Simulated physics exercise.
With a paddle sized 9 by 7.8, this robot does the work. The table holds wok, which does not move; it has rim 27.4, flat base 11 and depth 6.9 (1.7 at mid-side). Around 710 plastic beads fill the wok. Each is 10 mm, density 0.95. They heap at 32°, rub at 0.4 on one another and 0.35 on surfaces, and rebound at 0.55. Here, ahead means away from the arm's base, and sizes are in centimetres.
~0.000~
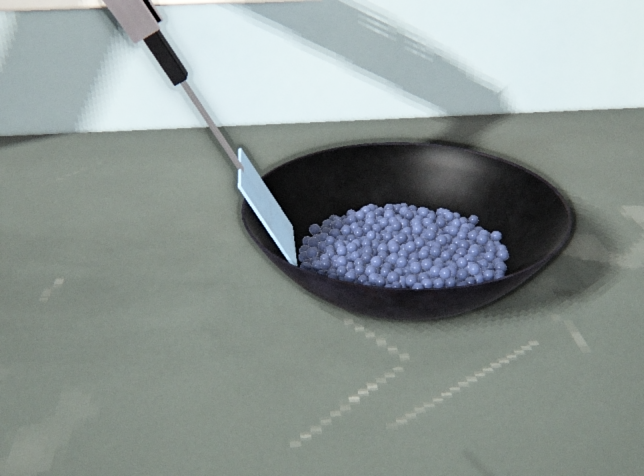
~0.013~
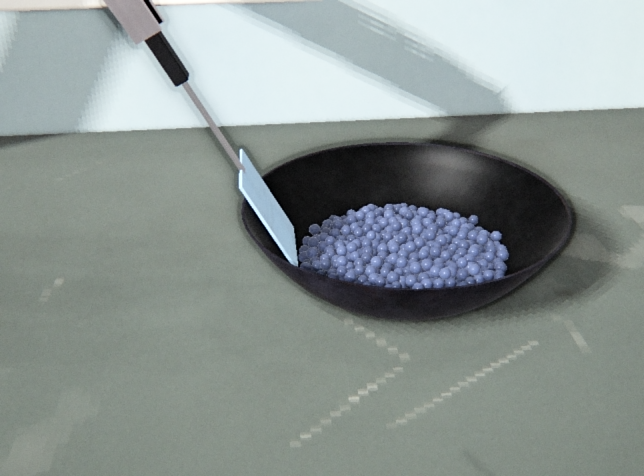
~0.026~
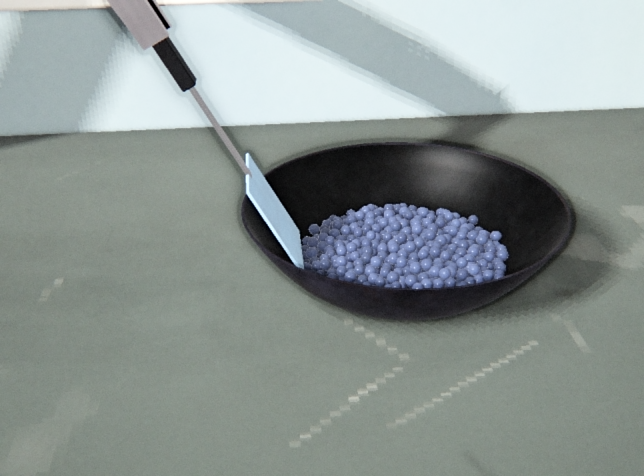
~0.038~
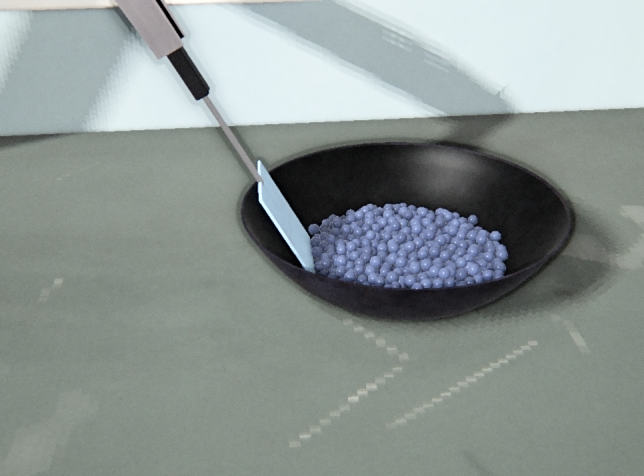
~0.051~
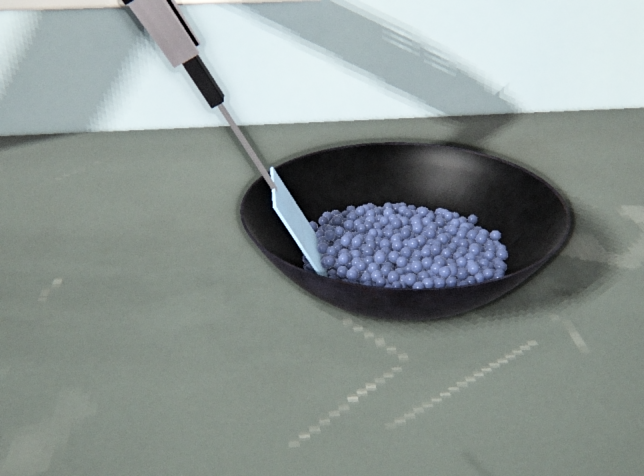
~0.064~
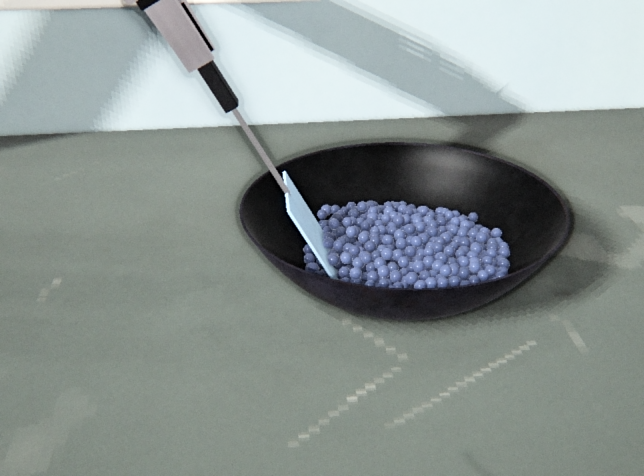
A robot arm's pale blue paddle, on a thin grey rod with a black and grey handle, reaches down from the upper left into a black wok, seen from above at an angle. The wok holds a heap of small blue-violet beads on a grey-green surface with pale marks. The paddle slides slowly rightward into the beads' left edge, nudging them slightly, while the wok and camera stay still.
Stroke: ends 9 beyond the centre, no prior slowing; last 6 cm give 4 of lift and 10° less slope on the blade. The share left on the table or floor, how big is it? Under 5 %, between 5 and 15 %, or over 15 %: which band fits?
The band that fits is over 15 %.
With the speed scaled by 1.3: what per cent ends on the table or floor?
I'd put it around 30 per cent.
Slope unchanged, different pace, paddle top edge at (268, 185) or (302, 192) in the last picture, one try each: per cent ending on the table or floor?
I'd estimate some 10 and 30 in a hundred.
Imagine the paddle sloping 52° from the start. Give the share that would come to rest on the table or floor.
It would be near 25 per cent.
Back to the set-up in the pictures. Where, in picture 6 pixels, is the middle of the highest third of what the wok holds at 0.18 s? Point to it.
The middle lies somewhere about (481, 223).
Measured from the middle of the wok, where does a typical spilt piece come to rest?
34 cm.
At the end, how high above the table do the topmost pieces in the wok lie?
Height at rest: Roughly 6.0 cm.
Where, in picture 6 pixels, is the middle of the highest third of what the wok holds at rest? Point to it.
It is centred near (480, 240) in the last view.
After 0.12 s, sloping 62°, highest piece 8 above the table; 710 in the wok.
After 0.18 s, sloping 59°, highest piece 9 above the table; 710 in the wok.
After 0.41 s, sloping 52°, highest piece 12 above the table; 547 in the wok, 43 on the table or floor, 120 on the blade or in flight.
After 1.46 s, sloping 52°, highest piece 6 above the table; 547 in the wok, 163 on the table or floor.
In the end, 547 in the wok, 163 on the table or floor. That is 23 % on the table or floor.
